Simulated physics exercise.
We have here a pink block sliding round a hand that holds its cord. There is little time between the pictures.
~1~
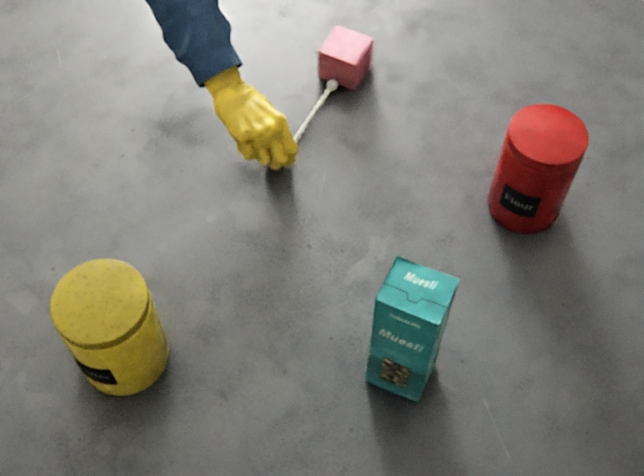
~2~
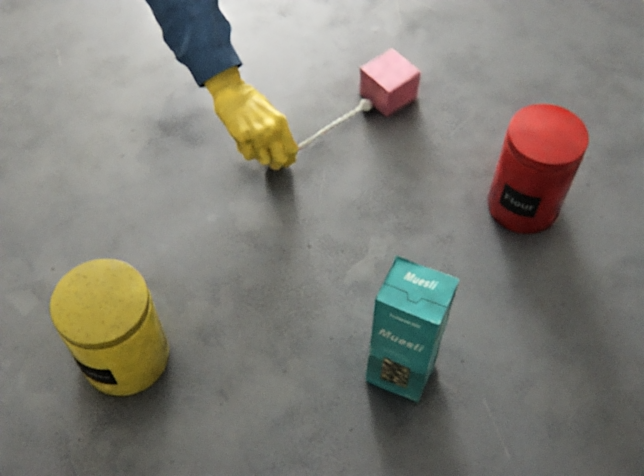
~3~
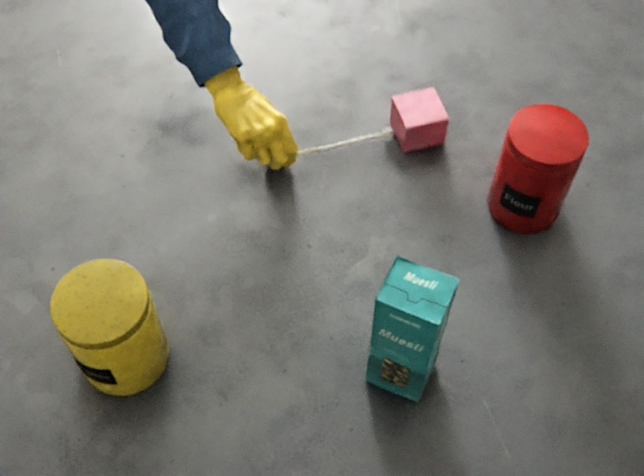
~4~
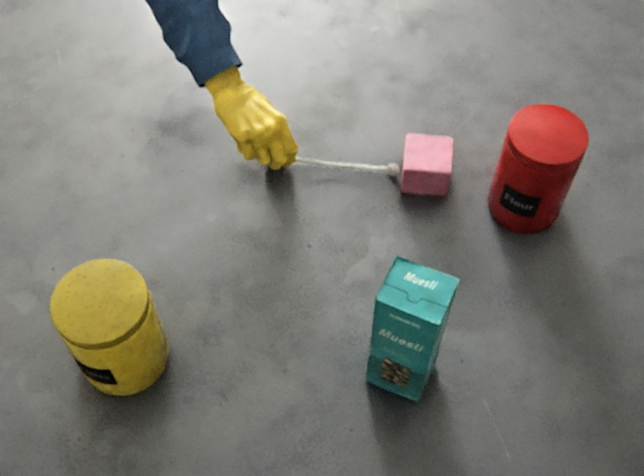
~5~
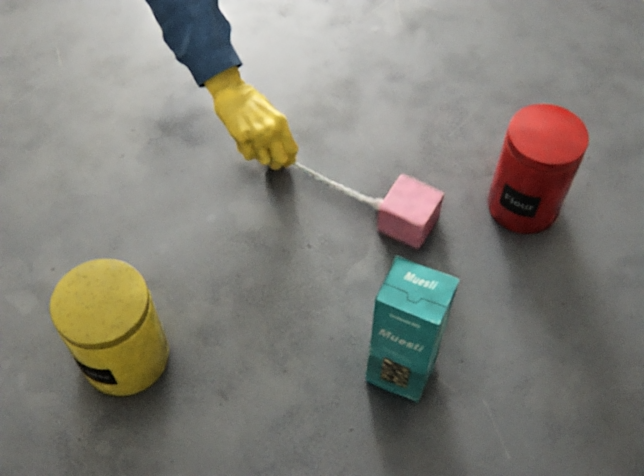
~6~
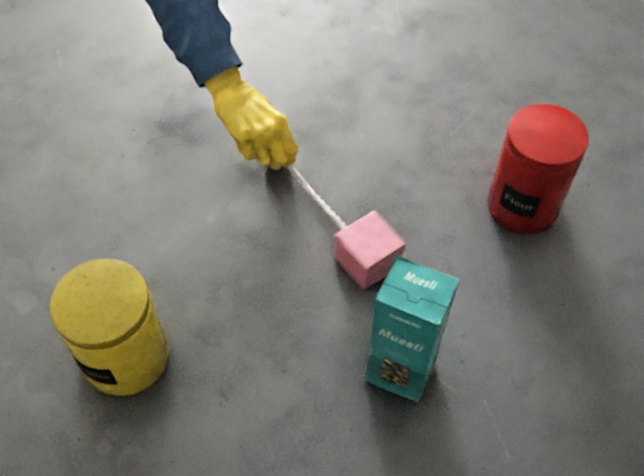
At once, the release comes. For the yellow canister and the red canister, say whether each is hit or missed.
The yellow canister is hit, the red canister is missed.
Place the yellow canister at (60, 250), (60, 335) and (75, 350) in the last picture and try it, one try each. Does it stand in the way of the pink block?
Log - trial 1: No collision; trial 2: Collision; trial 3: Collision.
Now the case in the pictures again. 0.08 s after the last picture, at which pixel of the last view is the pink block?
At that time it sits close to pixel (255, 302).
Then, 0.08 s after the last picture, block near (255, 302).
Then, 0.20 s after the last picture, block near (188, 353); yellow canister pushed aside.
At rest, block near (192, 378); yellow canister pushed aside. The yellow canister takes the knock and the red canister stays untouched.
